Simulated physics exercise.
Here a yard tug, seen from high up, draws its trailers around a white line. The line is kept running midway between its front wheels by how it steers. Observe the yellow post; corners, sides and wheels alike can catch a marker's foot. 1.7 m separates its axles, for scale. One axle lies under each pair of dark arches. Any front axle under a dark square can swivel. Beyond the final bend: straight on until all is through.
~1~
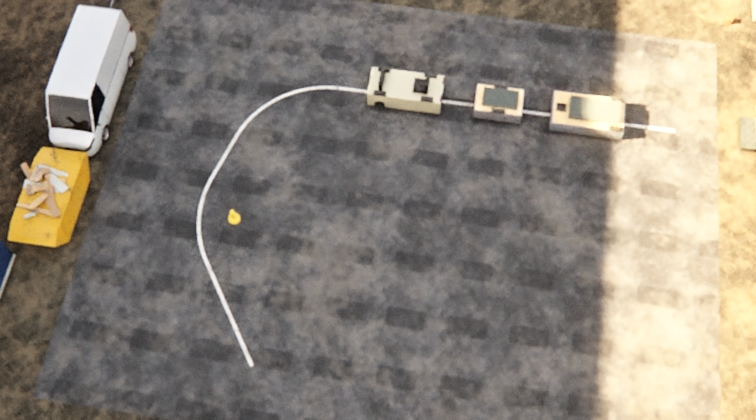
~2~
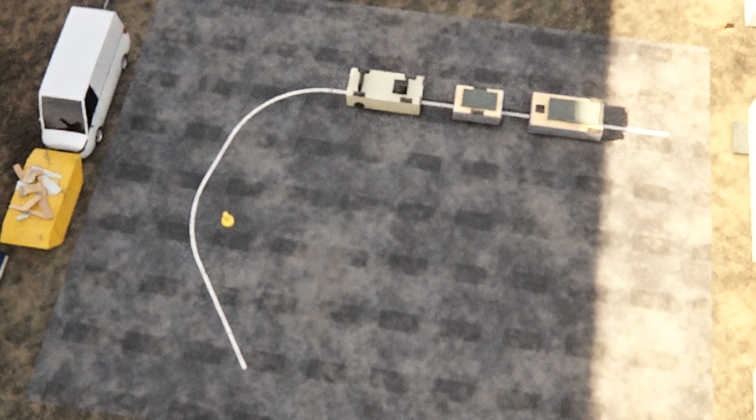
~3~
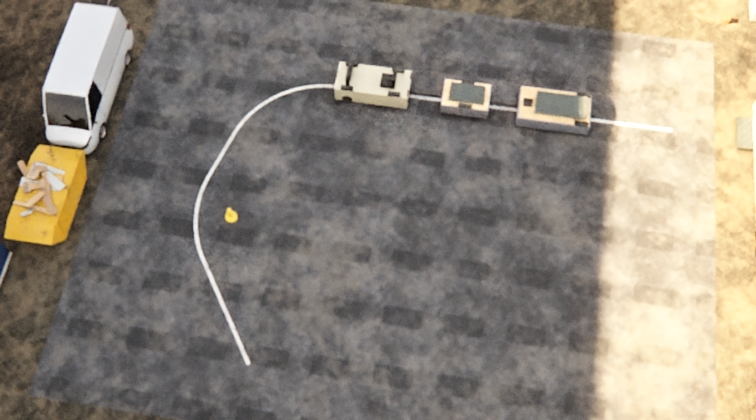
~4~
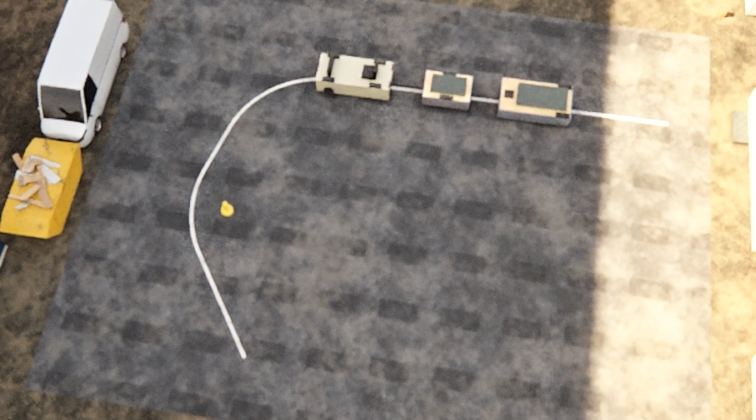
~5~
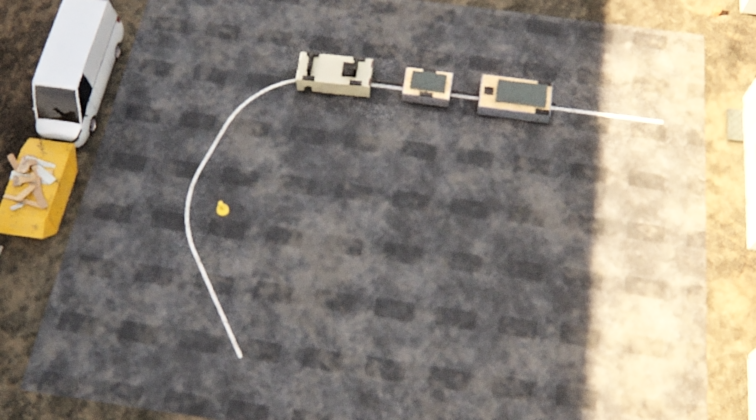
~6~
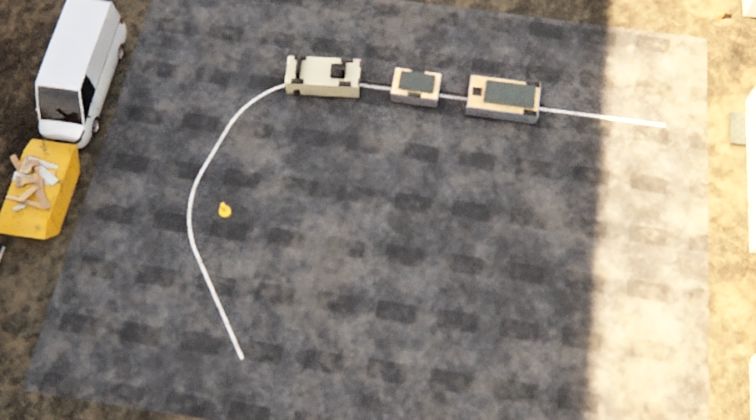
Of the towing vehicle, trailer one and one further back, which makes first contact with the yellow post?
Blame the trailer right behind it.
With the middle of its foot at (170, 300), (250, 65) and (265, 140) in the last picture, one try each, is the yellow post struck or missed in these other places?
Place one: No contact; place two: No contact; place three: Contact.
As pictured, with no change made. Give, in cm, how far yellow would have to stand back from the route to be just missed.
Estimate - yellow: Some 75.
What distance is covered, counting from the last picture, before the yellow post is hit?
Distance to contact: Approx. 10.0 m.
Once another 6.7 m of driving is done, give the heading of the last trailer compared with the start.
The last trailer is now at about 10 degrees to its starting heading.
After another 4.1 m, the last axle is at (427, 84) of the last picture, 5 cm off the line.
After another 8.2 m, the last axle is at (328, 85) of the last picture, 60 cm off the line.
After another 10.3 m, the last axle is at (284, 102) of the last picture, 105 cm off the line; the first trailer has hit yellow.
After another 12.4 m, the last axle is at (247, 133) of the last picture, 95 cm off the line.
After another 20.6 m, the last axle is at (242, 343) of the last picture, 20 cm off the line; 1 of 1 struck in all.
